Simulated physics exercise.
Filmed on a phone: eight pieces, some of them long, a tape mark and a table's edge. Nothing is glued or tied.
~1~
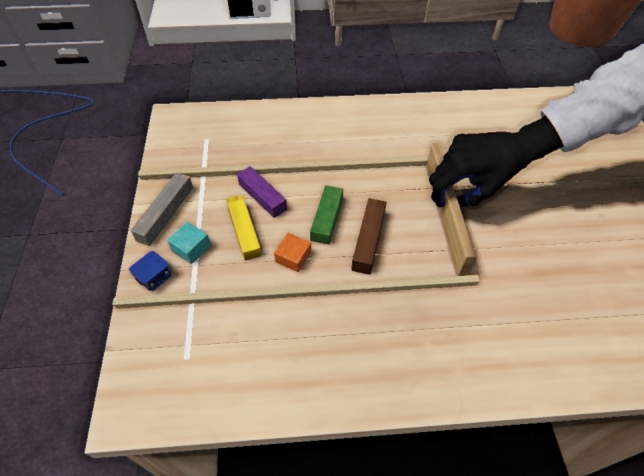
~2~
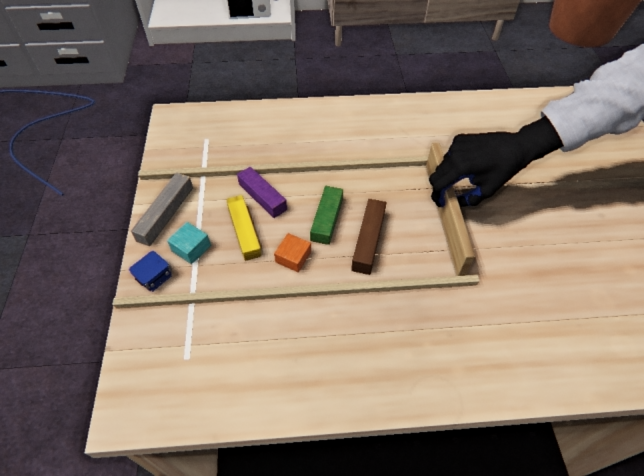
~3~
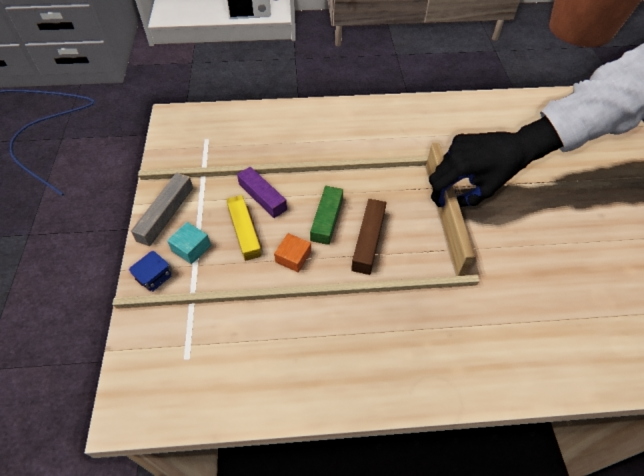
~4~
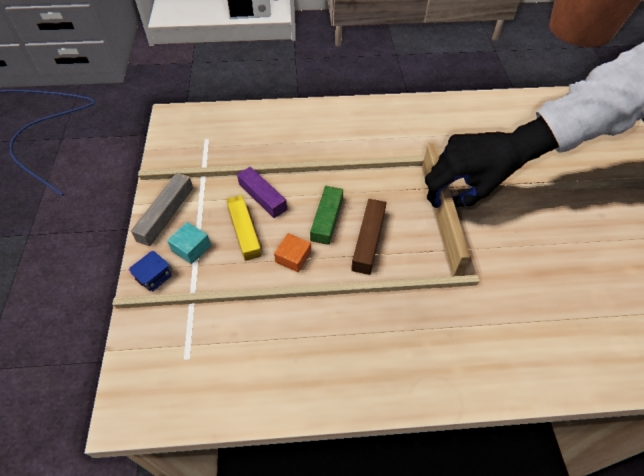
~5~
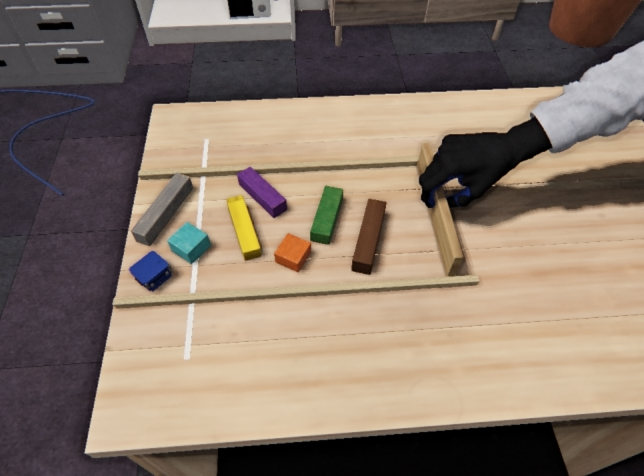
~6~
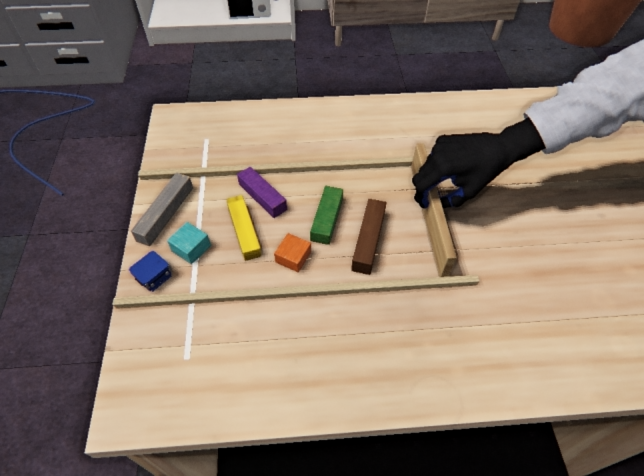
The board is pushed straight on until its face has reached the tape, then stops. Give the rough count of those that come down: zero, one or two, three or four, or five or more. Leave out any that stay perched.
Here the number that fall off is one or two.
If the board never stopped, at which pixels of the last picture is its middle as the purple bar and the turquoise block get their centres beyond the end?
For the purple bar at (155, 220), for the turquoise block at (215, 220).
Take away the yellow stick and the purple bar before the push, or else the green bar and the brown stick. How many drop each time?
It would be 0 and 0.
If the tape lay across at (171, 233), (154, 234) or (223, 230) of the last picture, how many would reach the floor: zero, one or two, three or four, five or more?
One after another: Three or four; at least five; none.
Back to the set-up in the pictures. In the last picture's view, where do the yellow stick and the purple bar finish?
The yellow stick stops around (133, 236); the purple bar around (163, 196).
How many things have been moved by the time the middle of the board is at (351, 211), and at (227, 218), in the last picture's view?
By then 2, and 8.
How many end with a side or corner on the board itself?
That makes 1.
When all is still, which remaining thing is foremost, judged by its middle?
The yellow stick ends nearest.
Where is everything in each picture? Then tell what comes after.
The first picture shows blue case (152, 272); grey bar (163, 208); turquoise block (189, 243); board (448, 206); tape (198, 231).
The second picture shows grey bar (164, 208); board (448, 206).
The third picture shows turquoise block (189, 243); yellow stick (244, 227).
The fourth picture shows blue case (152, 272); green bar (327, 214).
The fifth picture shows grey bar (164, 208); purple bar (262, 192).
The sixth picture shows blue case (152, 272); grey bar (164, 208); turquoise block (189, 243); board (431, 207); tape (198, 231).
Soon after, none off yet; blue case at rest near (152, 272); grey bar at rest near (164, 208); turquoise block at rest near (189, 243).
In the end, the number that fall off is one or two; gone, turquoise block and grey bar.
